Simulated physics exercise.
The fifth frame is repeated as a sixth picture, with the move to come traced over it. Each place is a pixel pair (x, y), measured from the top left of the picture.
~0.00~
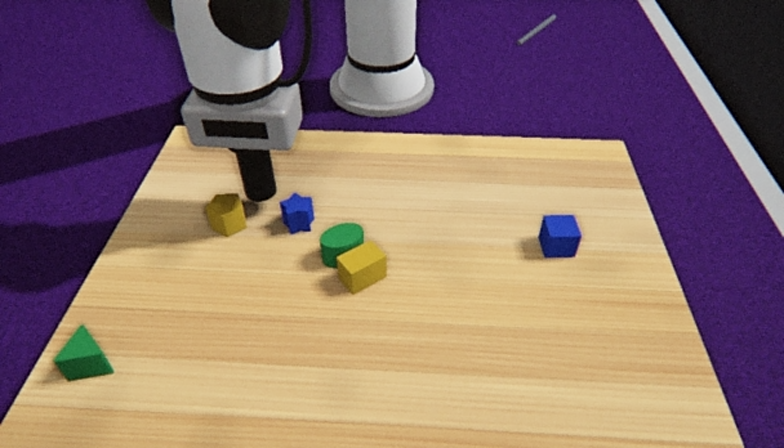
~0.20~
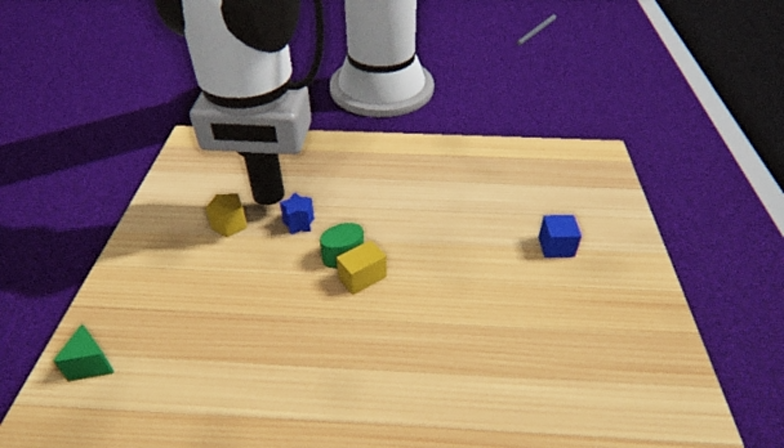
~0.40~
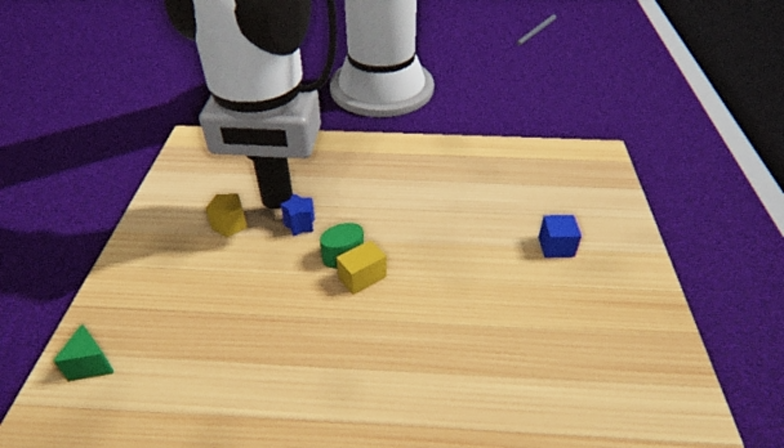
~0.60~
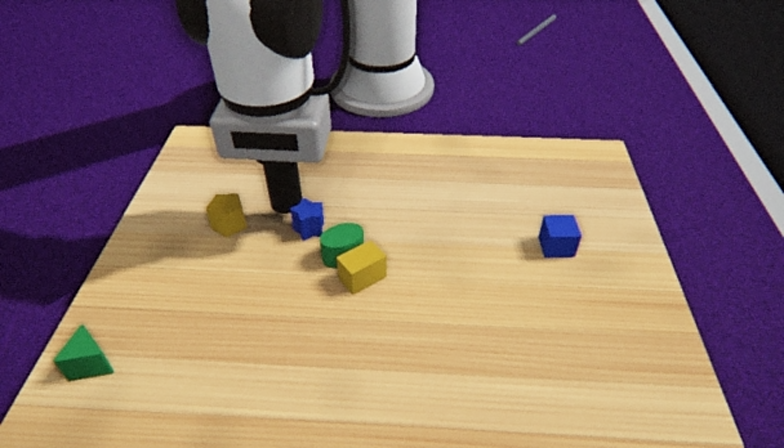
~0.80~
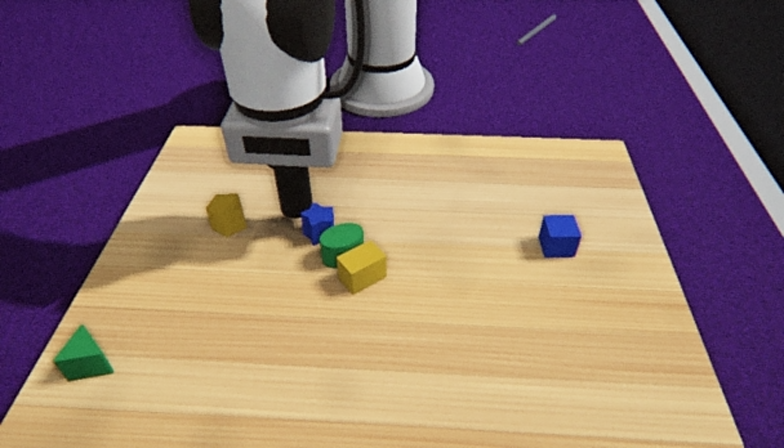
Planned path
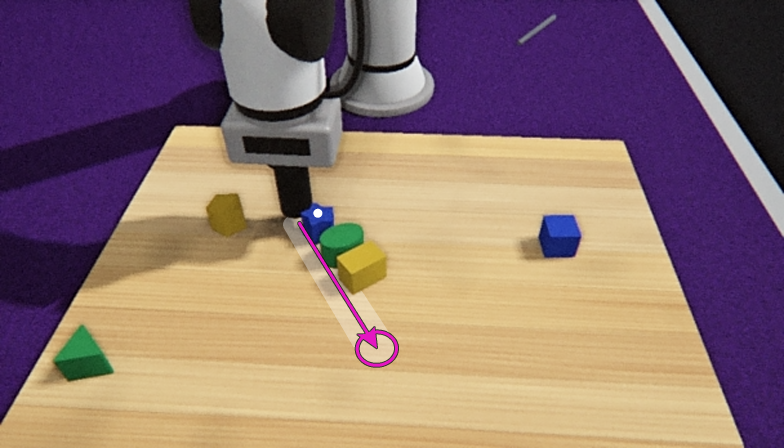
A robot arm's dark bar moves right and slightly toward the viewer across a wooden board, passing between a yellow pentagonal block and a blue star. It then pushes the star a short way right, up close to a green elliptical block, while the other blocks stay still.
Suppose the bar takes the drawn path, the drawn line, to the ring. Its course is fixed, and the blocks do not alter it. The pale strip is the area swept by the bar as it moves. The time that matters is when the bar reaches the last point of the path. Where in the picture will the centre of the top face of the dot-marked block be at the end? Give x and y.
It sits at (362, 253).
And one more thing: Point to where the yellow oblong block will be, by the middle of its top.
My prediction: (397, 280).
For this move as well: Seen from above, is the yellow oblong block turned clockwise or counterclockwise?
Looking down, it rotates clockwise.
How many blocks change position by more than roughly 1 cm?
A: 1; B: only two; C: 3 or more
It's C.
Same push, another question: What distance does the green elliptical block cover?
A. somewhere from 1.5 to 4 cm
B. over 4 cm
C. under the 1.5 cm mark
B.
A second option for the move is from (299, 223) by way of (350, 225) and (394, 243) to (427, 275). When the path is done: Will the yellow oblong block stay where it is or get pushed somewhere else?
Well, the yellow oblong block shifts from its place.
The line goes in a line from (299, 223) to (377, 348); the dot is on the blue star.
On the path given first. One third of the way, bar (320, 245); blue star (350, 239), turned 35° anticlockwise; green elliptical block (376, 251); yellow oblong block (386, 273), turned 20° clockwise.
Two thirds of the way, bar (346, 286); blue star (362, 253), turned 85° anticlockwise; green elliptical block (399, 252), turned 30° anticlockwise; yellow oblong block (397, 280), turned 25° clockwise.
At the end, bar (376, 333); yellow pentagonal block unmoved; blue star (362, 253), turned 85° anticlockwise; green elliptical block (399, 252), turned 30° anticlockwise; yellow oblong block (397, 280), turned 25° clockwise.
